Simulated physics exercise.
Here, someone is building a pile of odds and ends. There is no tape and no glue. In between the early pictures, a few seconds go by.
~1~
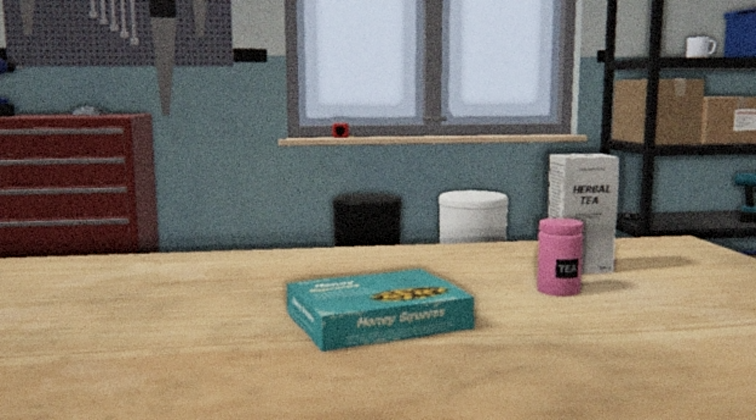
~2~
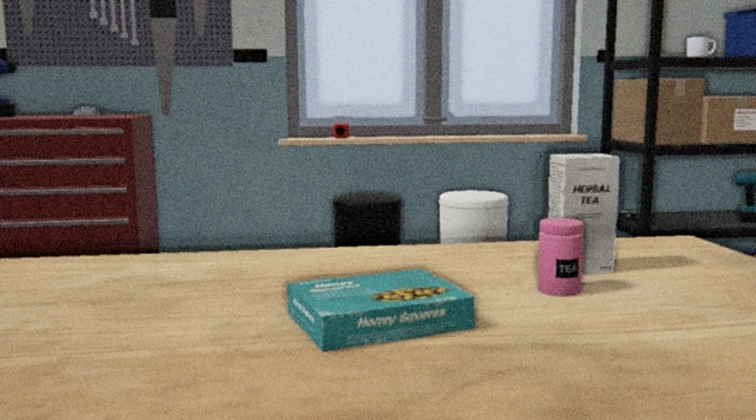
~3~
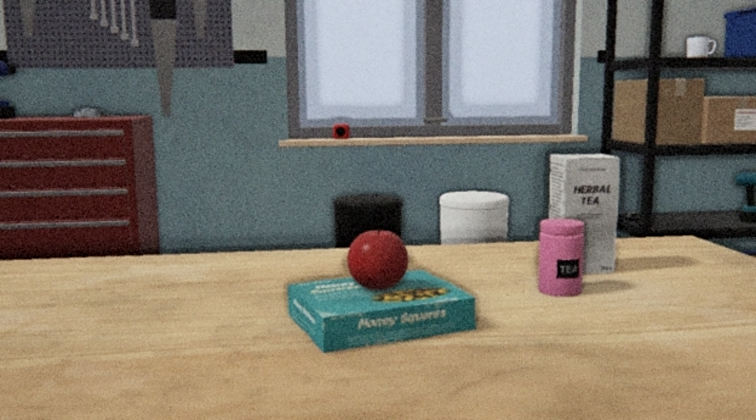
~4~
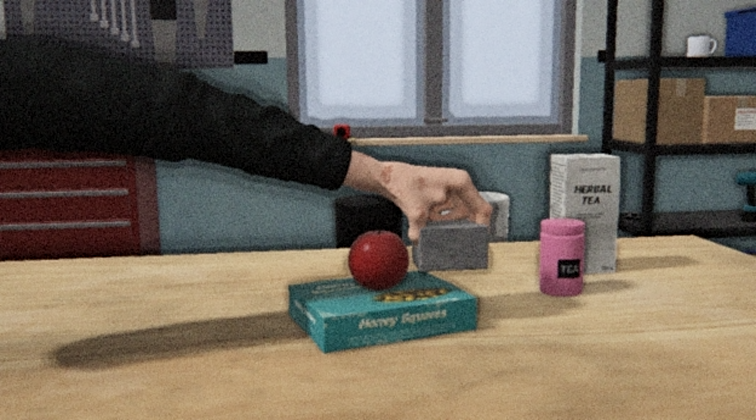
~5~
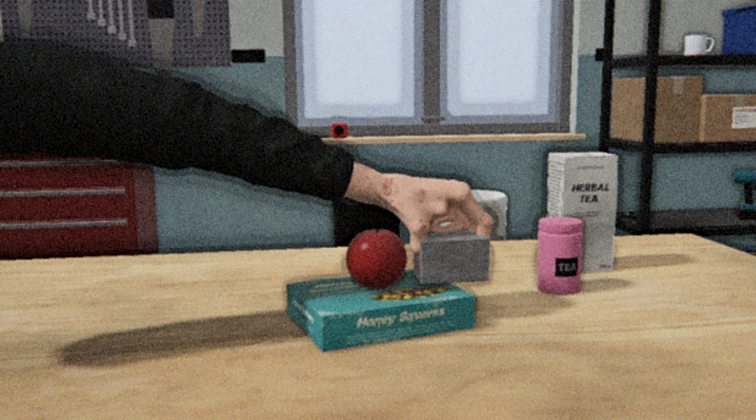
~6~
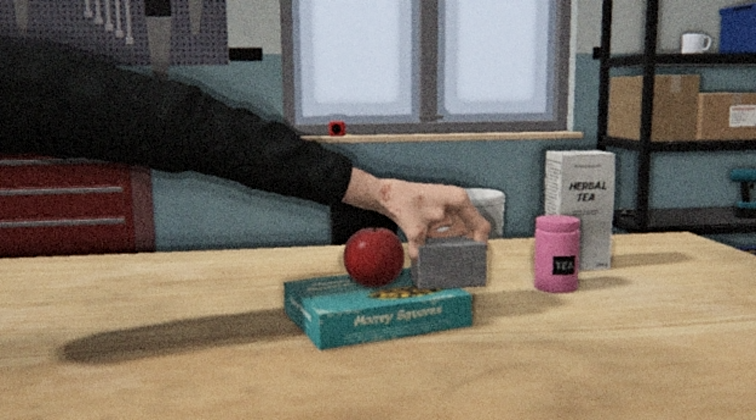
A hand lowers a grey block slightly beside a red apple on a teal box.
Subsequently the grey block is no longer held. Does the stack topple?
No, it stays standing.
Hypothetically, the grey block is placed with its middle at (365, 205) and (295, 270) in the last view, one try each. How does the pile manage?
Well, on the first go it tumbles down, and on the second it stays steady.
Then, 1.20 s on from there, no change.
Then, 2.10 s on from there, grey block resting near (449, 263).
In the end, all 5 unmoved. At the end, from the last picture's camera, grey block near (449, 262). The pile holds.
